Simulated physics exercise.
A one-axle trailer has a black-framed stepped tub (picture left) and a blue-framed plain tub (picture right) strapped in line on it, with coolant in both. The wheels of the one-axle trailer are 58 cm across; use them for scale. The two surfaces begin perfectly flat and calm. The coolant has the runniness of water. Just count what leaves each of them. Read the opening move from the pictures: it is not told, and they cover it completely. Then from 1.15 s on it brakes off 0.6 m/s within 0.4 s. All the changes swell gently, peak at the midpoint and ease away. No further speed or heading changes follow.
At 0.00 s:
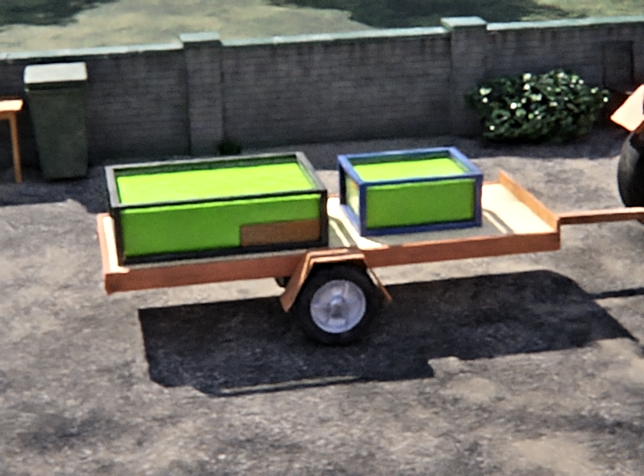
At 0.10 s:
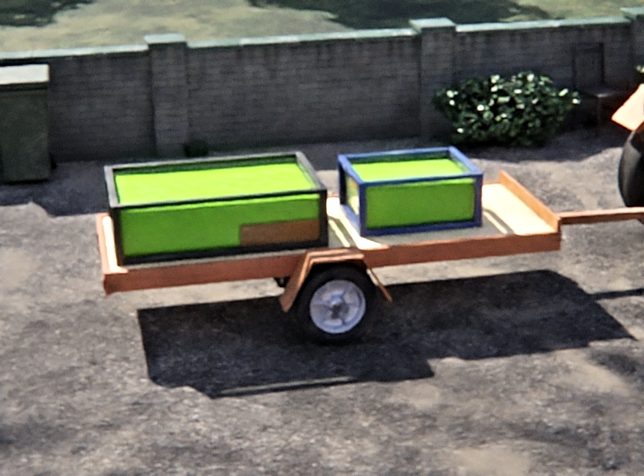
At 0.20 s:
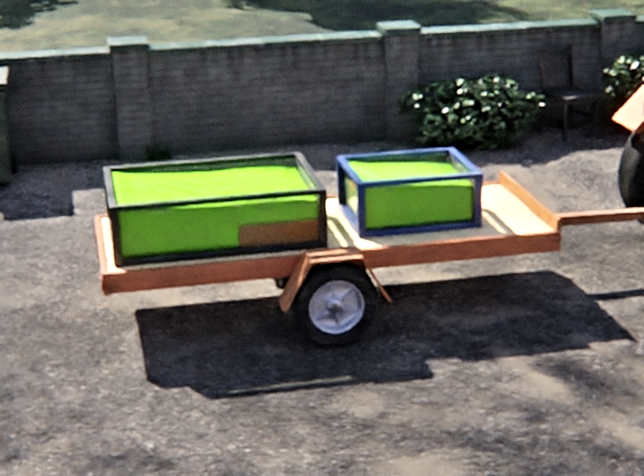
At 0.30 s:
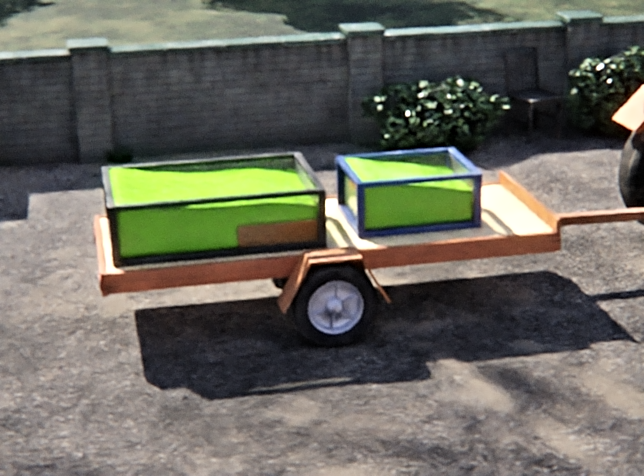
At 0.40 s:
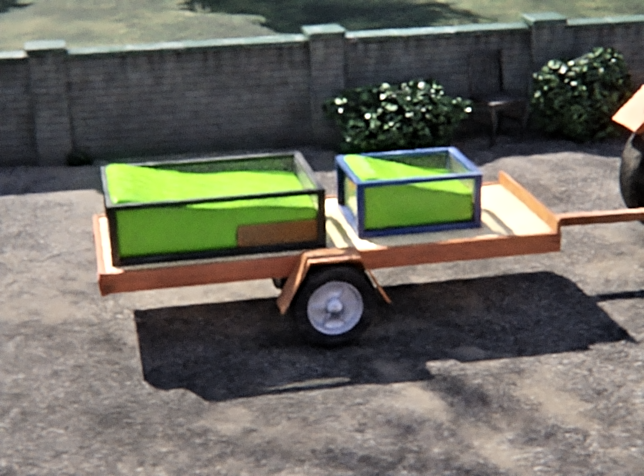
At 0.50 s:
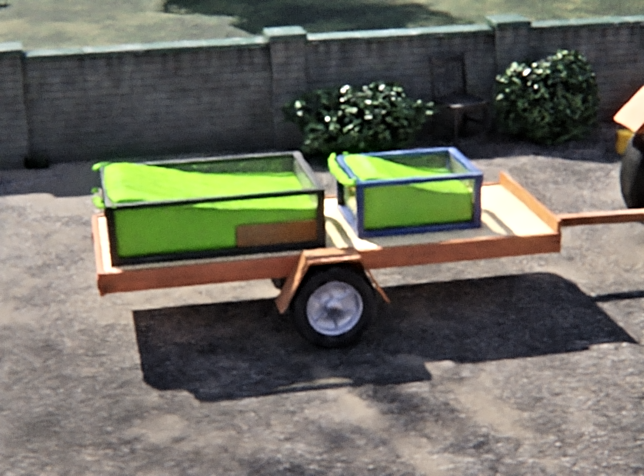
A flat orange-brown trailer rolls rightward across a sunlit grey yard before a low wall, seen side-on from slightly above. It carries a larger black-framed tub at left and a smaller blue-framed one at right, both holding bright green liquid. As the camera keeps pace, the wall, bin and shrubs slide left, and the liquid climbs leftward, dips at right, then laps over both left rims.
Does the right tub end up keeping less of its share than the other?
No, the left one does.
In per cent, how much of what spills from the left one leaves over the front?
It comes to about 70 per cent of the spill.
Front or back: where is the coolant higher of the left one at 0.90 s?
It is heaped towards the rear side.
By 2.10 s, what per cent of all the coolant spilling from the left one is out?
Some 90 per cent by then.
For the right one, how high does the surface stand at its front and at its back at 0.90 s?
Front 36 cm, back 24 cm.
Then, 0.90 s in, the left one has lost 1 per cent, over the back (front 24 cm, back 34 cm); the right one has lost 1 per cent, over the back (front 37 cm, back 24 cm).
Then, 1.50 s in, the left one has lost 2 per cent, over the back, a little elsewhere (front 47 cm, back 20 cm); the right one has lost 2 per cent, over the back, a little elsewhere (front 32 cm, back 28 cm).
Then, 2.10 s in, the left one has lost 9 per cent, over the front, a little elsewhere (front 37 cm, back 24 cm); the right one has lost 2 per cent, over the back and the front (front 27 cm, back 29 cm).
Then, 4.53 s in, the left one has lost 10 per cent, over the front, a little elsewhere; the right one has lost 2 per cent, over the back and the front.
